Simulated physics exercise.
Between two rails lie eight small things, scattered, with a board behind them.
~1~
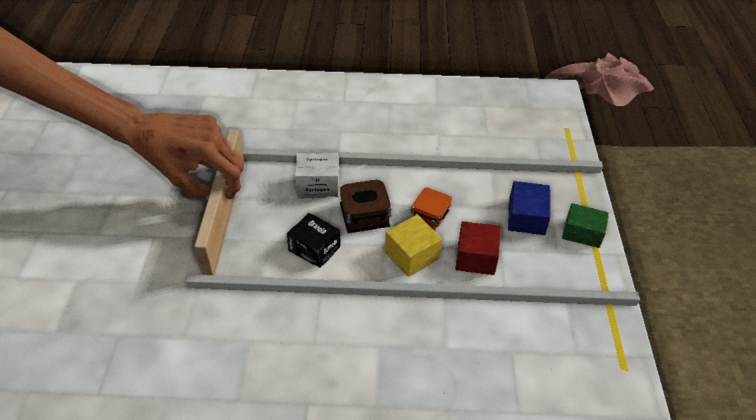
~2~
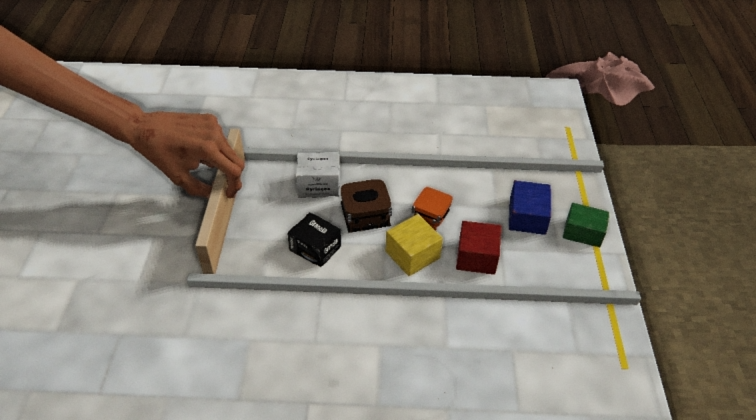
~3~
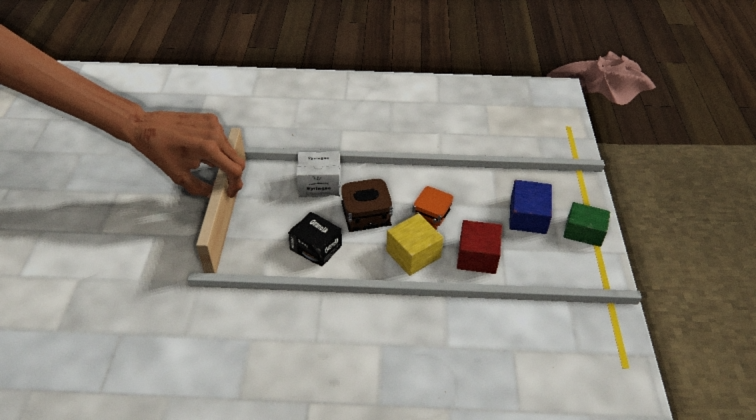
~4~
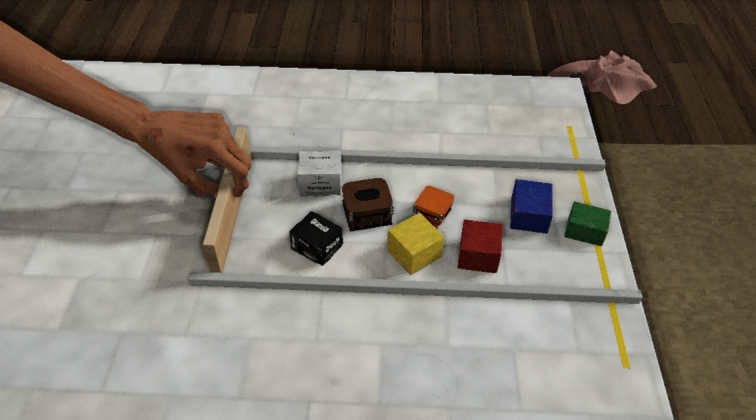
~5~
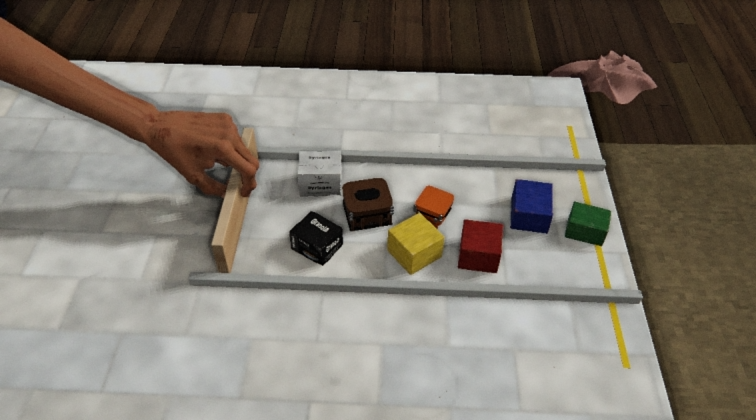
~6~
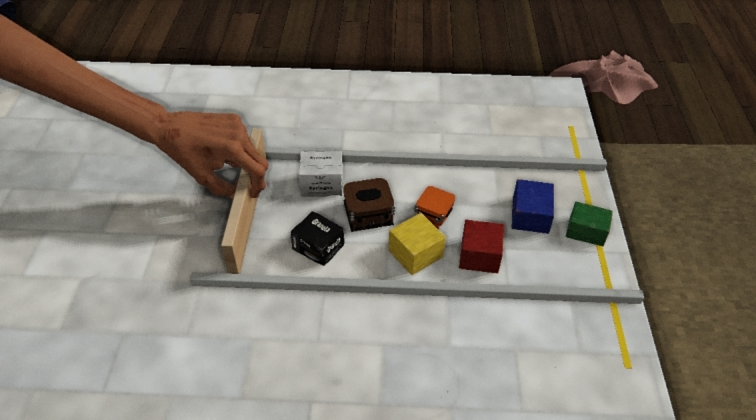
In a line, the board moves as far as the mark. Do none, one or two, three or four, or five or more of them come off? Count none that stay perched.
Five or more of them come off.
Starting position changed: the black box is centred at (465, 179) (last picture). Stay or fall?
In that case it plunges.
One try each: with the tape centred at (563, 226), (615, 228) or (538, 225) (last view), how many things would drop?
Respectively, 3, 8 and 3.
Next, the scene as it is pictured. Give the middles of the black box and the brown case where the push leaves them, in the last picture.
Roughly at (626, 247) and at (620, 217), in that order.
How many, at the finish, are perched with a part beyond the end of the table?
The count is 3.
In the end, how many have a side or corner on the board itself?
3 in contact.
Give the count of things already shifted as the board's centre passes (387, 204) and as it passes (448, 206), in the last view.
Counts: 6, 7.
Soon after, none off yet; green block at rest near (589, 224); blue block at rest near (533, 206); red block at rest near (482, 246).
After that, none off yet; green block displaced about its own width near (623, 225); blue block displaced about its own width near (582, 207); red block displaced well along near (596, 256).
In the end, the number that fall off is five or more; gone, yellow block, orange case, red block, blue block and green block.
